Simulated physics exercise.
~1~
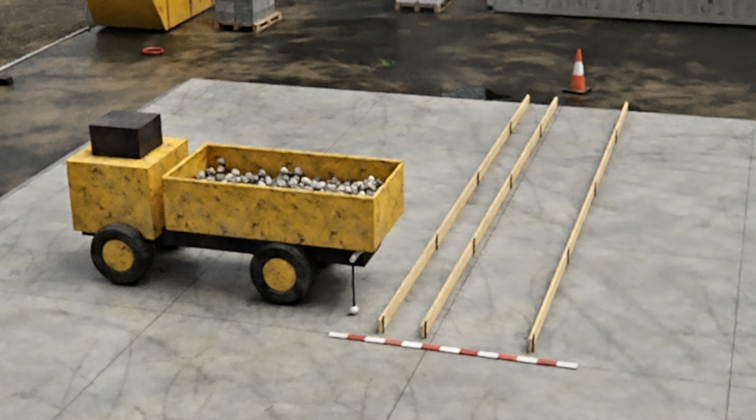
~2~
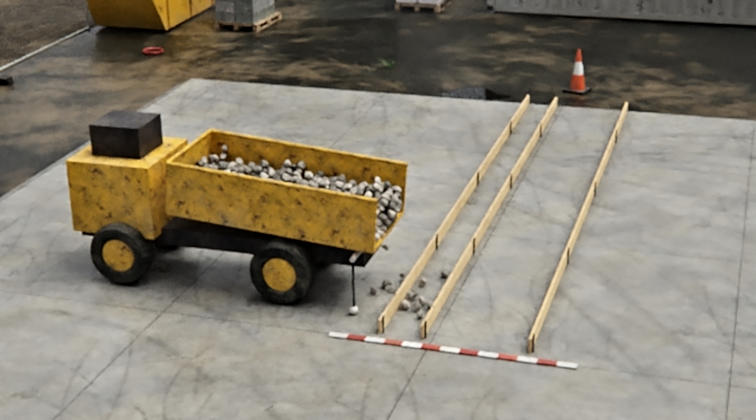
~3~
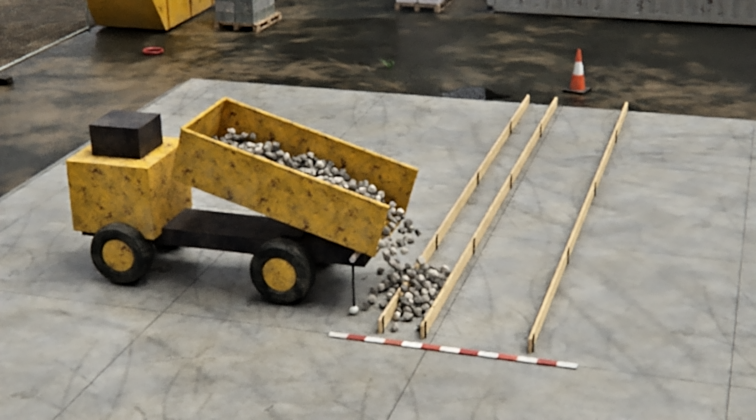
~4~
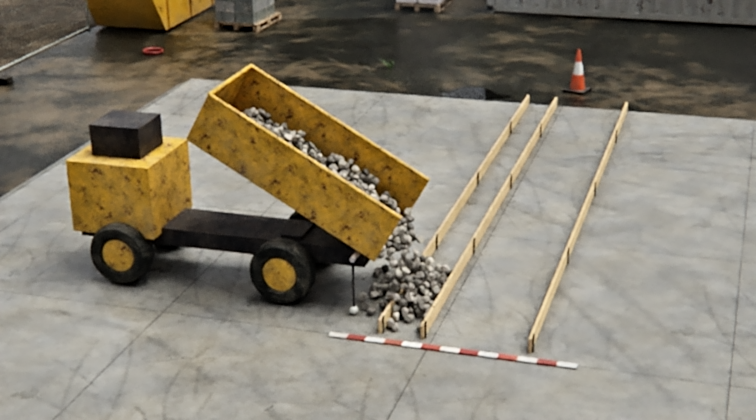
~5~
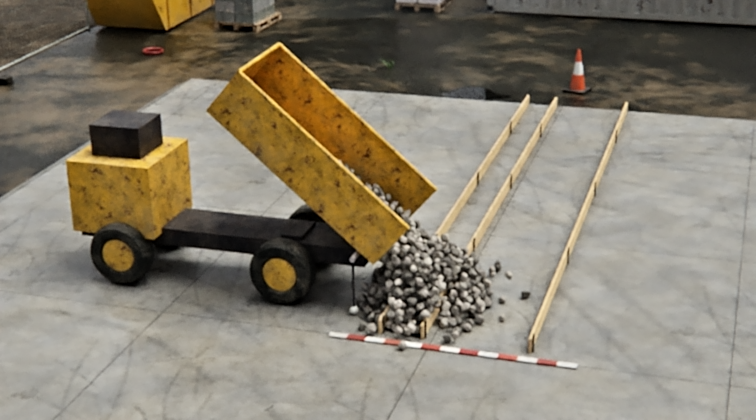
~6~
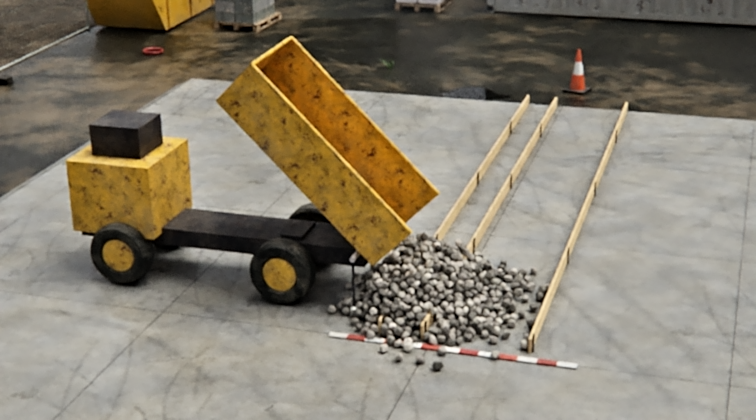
A yellow truck's bed tips up steeply, spilling grey stones into a spreading pile across wooden planks.
